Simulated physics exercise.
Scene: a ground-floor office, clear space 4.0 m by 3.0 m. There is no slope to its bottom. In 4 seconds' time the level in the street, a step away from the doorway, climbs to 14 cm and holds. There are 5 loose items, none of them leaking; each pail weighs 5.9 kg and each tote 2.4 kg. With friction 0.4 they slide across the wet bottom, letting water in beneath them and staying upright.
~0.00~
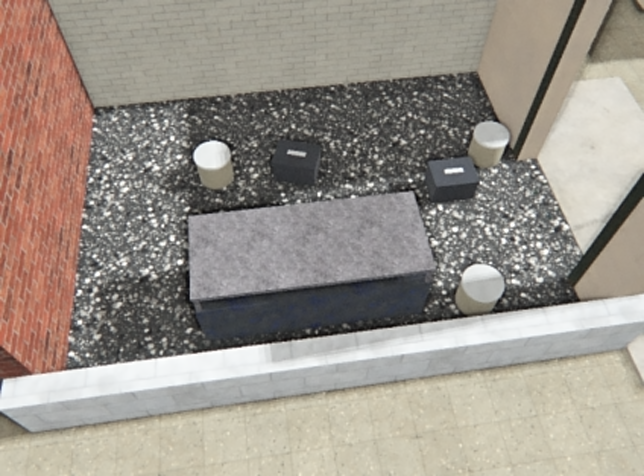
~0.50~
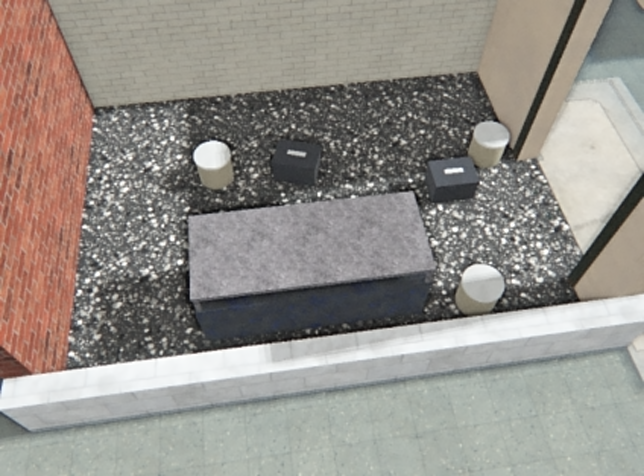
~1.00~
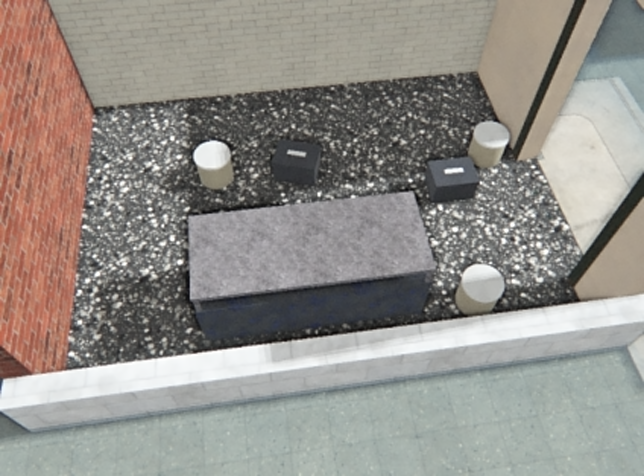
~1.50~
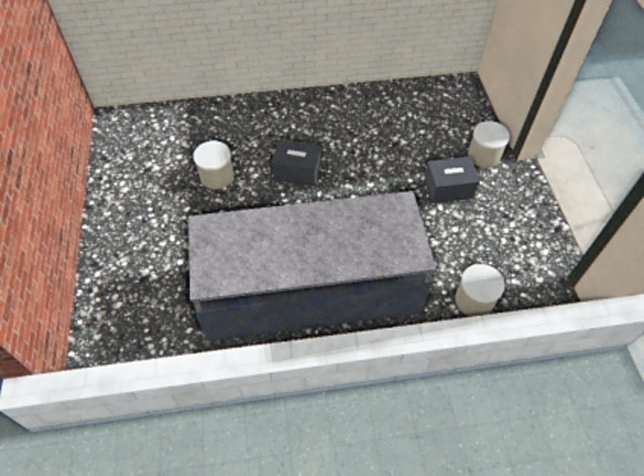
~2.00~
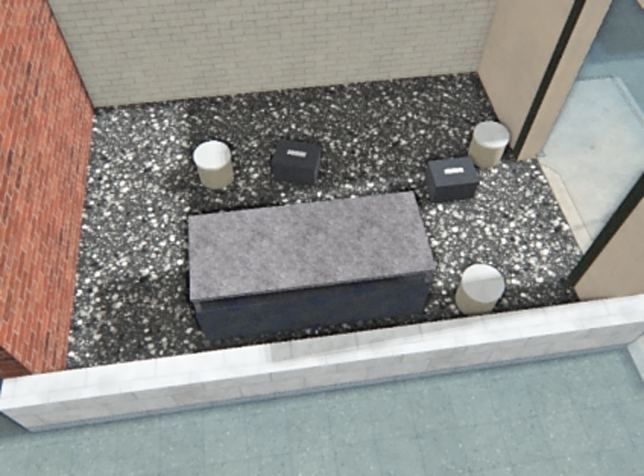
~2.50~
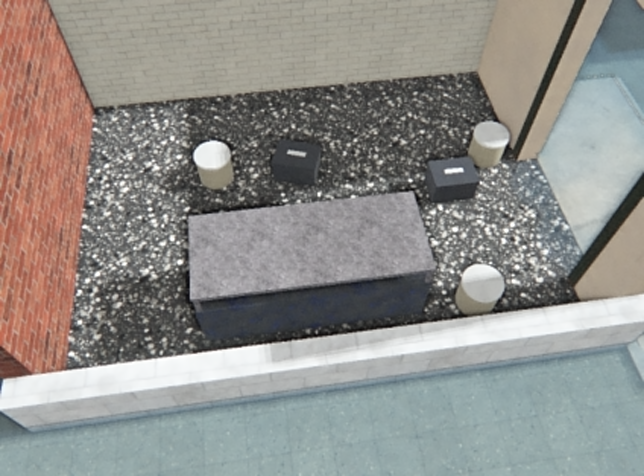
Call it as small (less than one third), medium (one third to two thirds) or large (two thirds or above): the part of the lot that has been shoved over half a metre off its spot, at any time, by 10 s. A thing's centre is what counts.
Medium.
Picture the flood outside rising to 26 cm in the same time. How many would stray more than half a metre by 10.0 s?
That would make 4 of them.
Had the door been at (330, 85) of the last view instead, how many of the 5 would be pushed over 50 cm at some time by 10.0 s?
Then the count would be 2.
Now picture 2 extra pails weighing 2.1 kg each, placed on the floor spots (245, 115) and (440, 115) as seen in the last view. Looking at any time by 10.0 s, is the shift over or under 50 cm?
Note: Item 1 exceeds the limit; item 2 stays inside the limit.
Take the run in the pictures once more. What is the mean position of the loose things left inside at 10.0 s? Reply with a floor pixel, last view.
Around (290, 191).
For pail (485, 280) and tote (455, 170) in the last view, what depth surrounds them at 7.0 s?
Close to 7 and 4 centimetres.
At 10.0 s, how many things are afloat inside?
It comes to 2 of them.
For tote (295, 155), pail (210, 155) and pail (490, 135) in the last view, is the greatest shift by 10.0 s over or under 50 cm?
In that order: Past it, short of it, less.
After 3.5 s 0 of 5 are over 50 cm from their spots; 0 afloat.
After 4.5 s 1 of 5 are over 50 cm from their spots; 0 afloat.
After 7.0 s 2 of 5 are over 50 cm from their spots; 2 afloat.
After 10.0 s 2 of 5 are over 50 cm from their spots, and 2 have been at some point; 2 afloat.
